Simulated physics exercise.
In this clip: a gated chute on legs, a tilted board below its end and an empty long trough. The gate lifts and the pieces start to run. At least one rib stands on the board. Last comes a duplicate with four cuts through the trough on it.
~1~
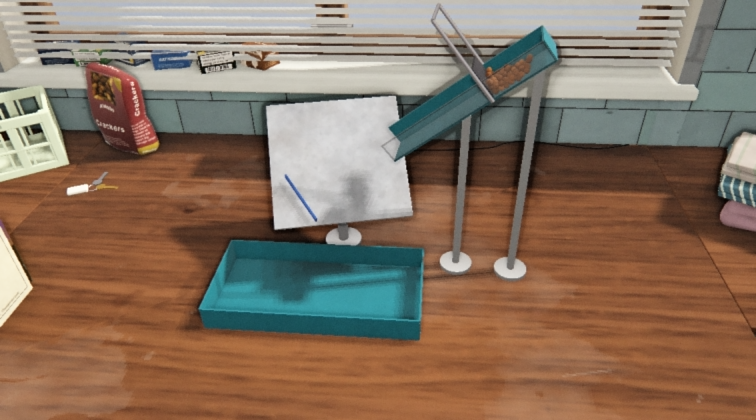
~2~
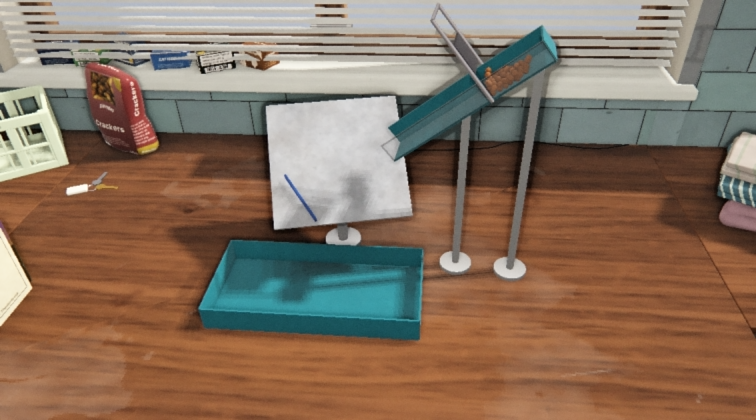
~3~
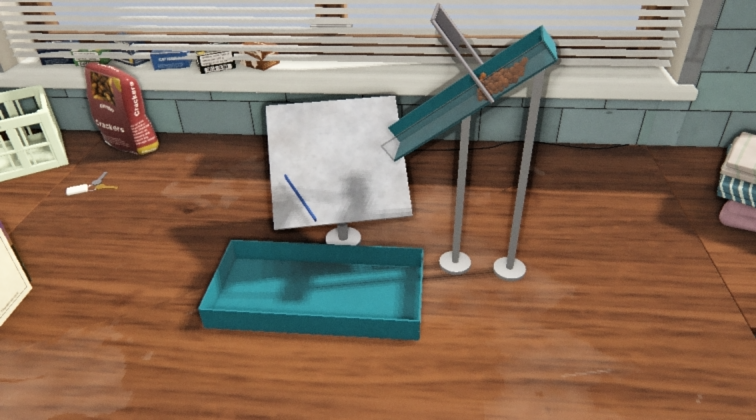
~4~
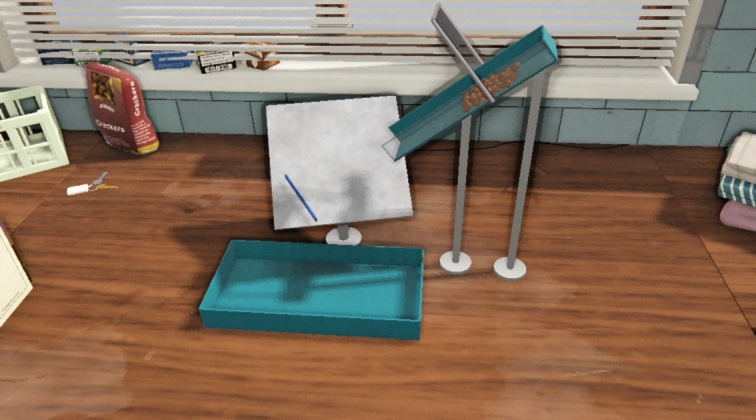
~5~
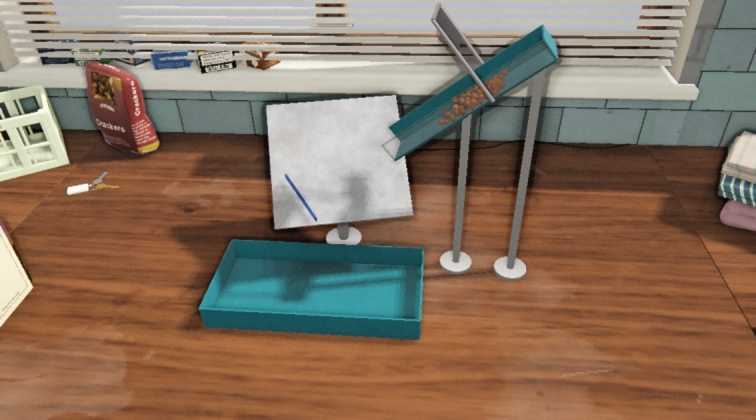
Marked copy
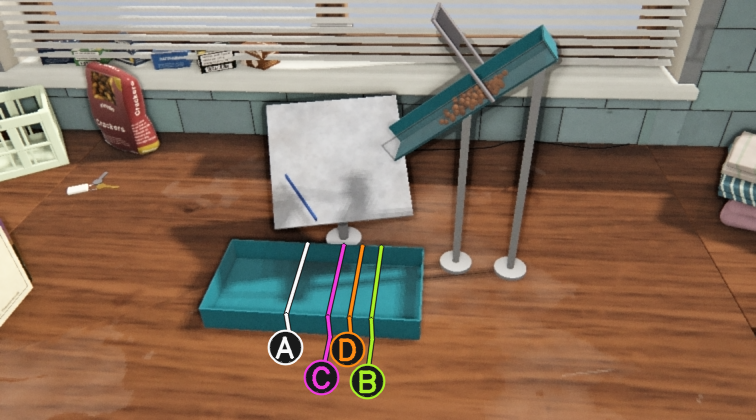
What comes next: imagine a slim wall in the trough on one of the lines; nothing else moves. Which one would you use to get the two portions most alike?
I would pick line C.
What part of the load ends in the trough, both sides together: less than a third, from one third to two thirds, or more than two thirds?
More than two thirds.
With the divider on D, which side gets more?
More lands on the left.
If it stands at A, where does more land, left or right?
The right side.
On the marked copy, line A crosses the front rim at (286, 313); line B crosses the front rim at (371, 318); line C crosses the front rim at (328, 315); line D crosses the front rim at (349, 317).
With A, of what is caught, a stray few on the left of the divider, nearly all on the right.
With B, of what is caught, nearly all on the left of the divider, a stray few on the right.
With C, of what is caught, about two thirds on the left of the divider, about a third on the right.
With D, of what is caught, most on the left of the divider, a small part on the right.
